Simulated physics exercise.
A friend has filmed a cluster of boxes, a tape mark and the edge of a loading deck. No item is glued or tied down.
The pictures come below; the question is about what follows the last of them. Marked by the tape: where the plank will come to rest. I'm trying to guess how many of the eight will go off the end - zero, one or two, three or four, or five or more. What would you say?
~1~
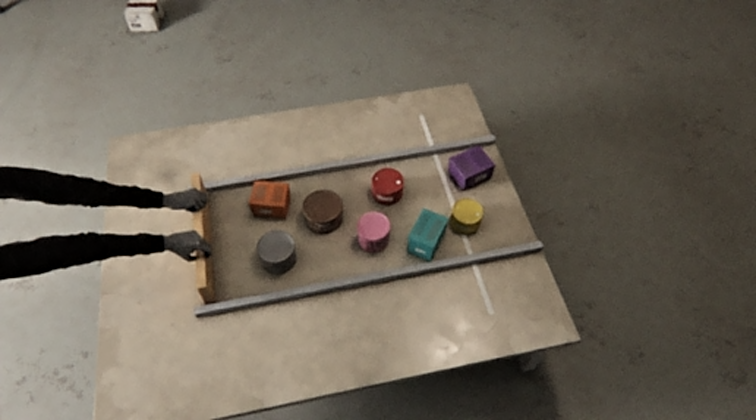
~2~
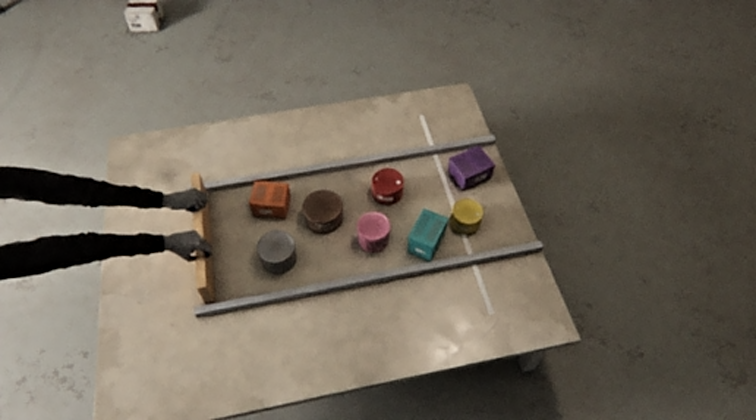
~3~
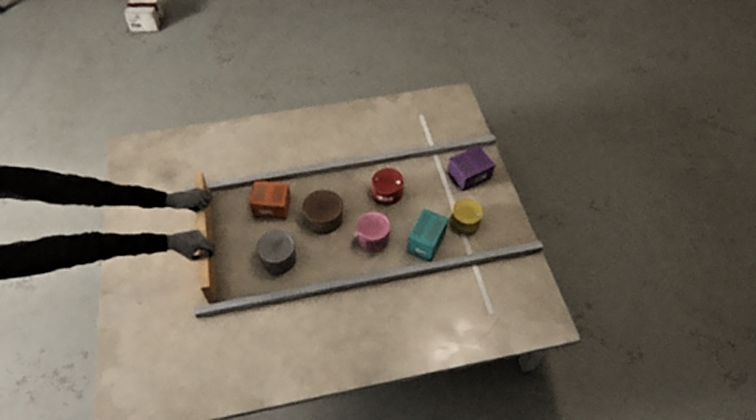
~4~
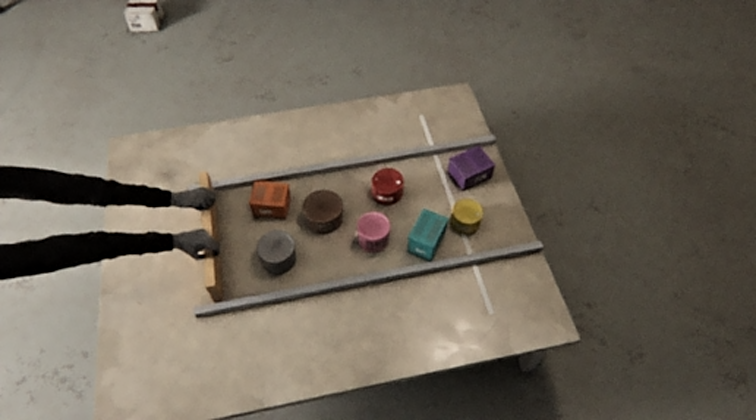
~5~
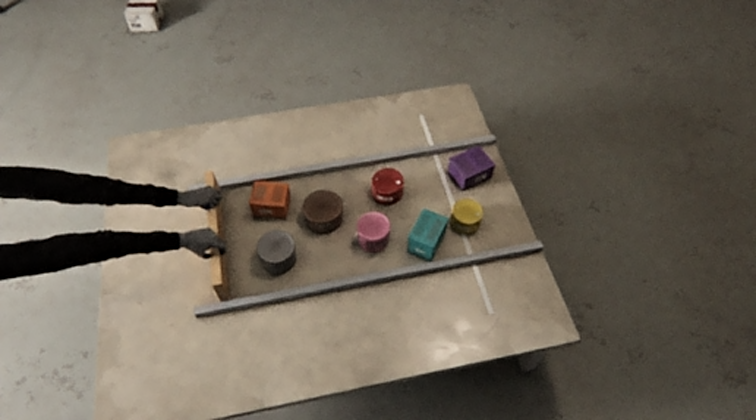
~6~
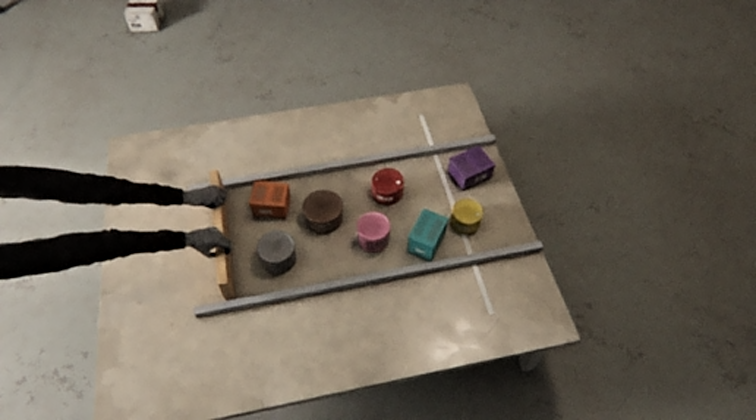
Fallen: One or two.
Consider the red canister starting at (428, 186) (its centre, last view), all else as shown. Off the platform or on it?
In this case the red canister does not drop.
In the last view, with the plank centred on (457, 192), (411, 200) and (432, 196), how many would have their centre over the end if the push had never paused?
Respectively, 2, 0 and 0.
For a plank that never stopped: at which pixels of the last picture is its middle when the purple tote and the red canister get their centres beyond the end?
The middle is at (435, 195) when it's the purple tote, and at (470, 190) when it's the red canister.
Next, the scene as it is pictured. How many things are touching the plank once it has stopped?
The figure is 3.
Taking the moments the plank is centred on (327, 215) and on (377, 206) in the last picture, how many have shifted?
It comes to 4 for the first spot, 6 for the other.
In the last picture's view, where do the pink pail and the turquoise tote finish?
First: About (501, 198); second: About (513, 224).
Early on, none off yet; purple tote at rest near (471, 168); yellow canister at rest near (466, 216); turquoise tote at rest near (428, 236).
Finally, the number that fall off is one or two; lost, yellow canister and purple tote.
